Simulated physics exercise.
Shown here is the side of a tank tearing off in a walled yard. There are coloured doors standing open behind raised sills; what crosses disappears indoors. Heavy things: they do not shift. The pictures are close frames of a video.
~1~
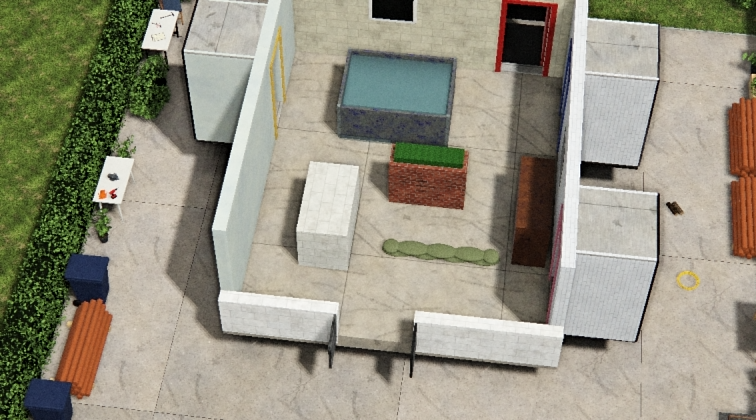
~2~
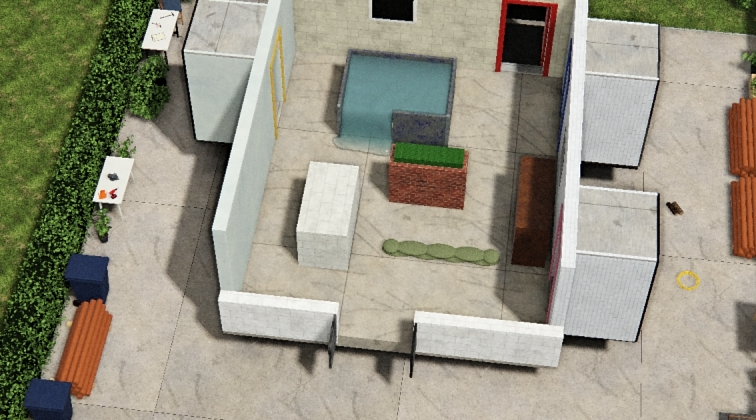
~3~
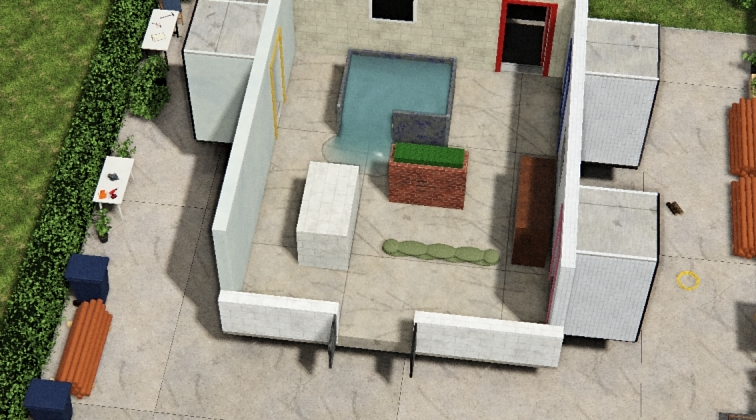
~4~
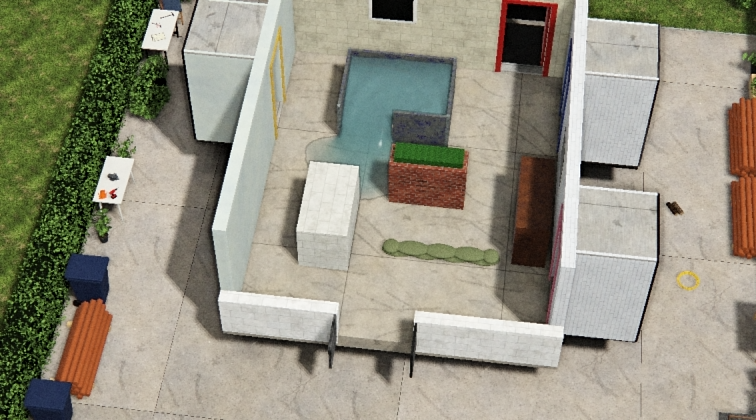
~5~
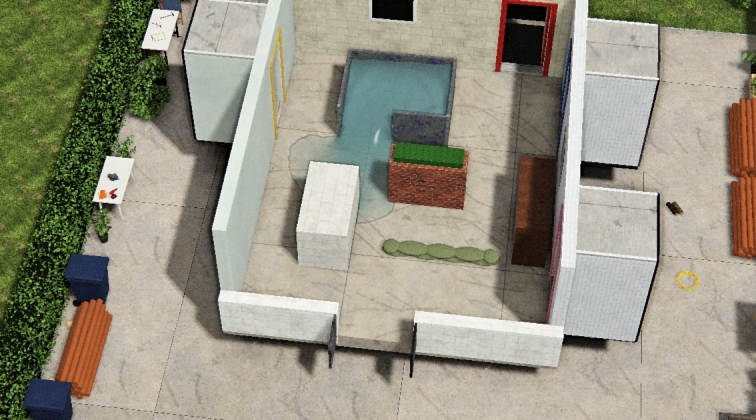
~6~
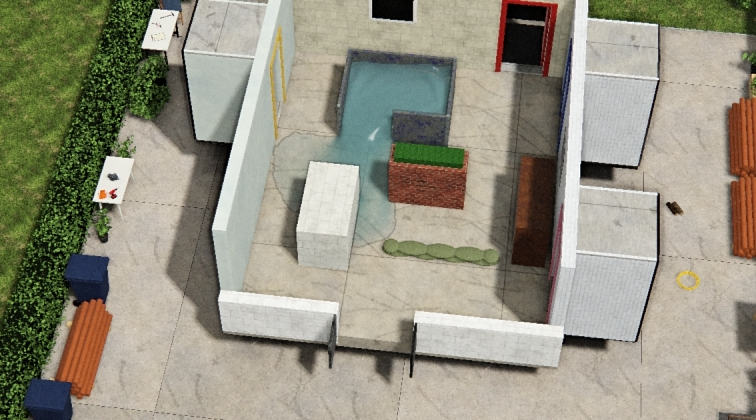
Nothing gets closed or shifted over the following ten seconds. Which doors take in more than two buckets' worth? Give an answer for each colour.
At the end, pink door: Not beyond two buckets; red door: Beyond two buckets; blue door: Not beyond two buckets; yellow door: Not beyond two buckets.
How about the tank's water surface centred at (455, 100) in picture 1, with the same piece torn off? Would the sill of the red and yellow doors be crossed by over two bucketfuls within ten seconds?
Looking at both, the red door ends up above, and the yellow door ends up above.
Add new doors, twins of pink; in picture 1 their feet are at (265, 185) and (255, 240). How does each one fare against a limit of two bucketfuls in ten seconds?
Well, the earlier one is above the limit, while the later one is below the limit.
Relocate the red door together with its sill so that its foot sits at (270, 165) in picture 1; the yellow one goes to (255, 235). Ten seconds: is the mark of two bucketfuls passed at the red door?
As it turns out, the red one runs over.
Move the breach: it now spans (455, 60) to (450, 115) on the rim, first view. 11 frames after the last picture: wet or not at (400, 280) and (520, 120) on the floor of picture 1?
In the order asked, I get still bare for the first and drenched for the second.
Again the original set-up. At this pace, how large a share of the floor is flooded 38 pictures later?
My estimate is close to 95 per cent.
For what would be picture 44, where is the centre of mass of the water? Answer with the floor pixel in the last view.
(391, 187).
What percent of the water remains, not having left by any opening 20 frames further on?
Roughly 94 parts in a hundred.
A moment on, water covers 30 % of the floor; the pink door not reached, the red door not reached, the blue door not reached, the yellow door not reached.
Next, water covers 55 % of the floor; the pink door not reached, the red door not reached, the blue door not reached, the yellow door wet at the sill, nothing in.
Then, water covers 70 % of the floor; the pink door not reached, the red door not reached, the blue door wet at the sill, nothing in, the yellow door wet at the sill, nothing in.
Later, water covers 95 % of the floor; the pink door wet at the sill, nothing in, the red door under two buckets in, the blue door wet at the sill, nothing in, the yellow door wet at the sill, nothing in.
In the end, water covers 95 % of the floor; the pink door wet at the sill, nothing in, the red door over two buckets in, the blue door under two buckets in, the yellow door wet at the sill, nothing in.
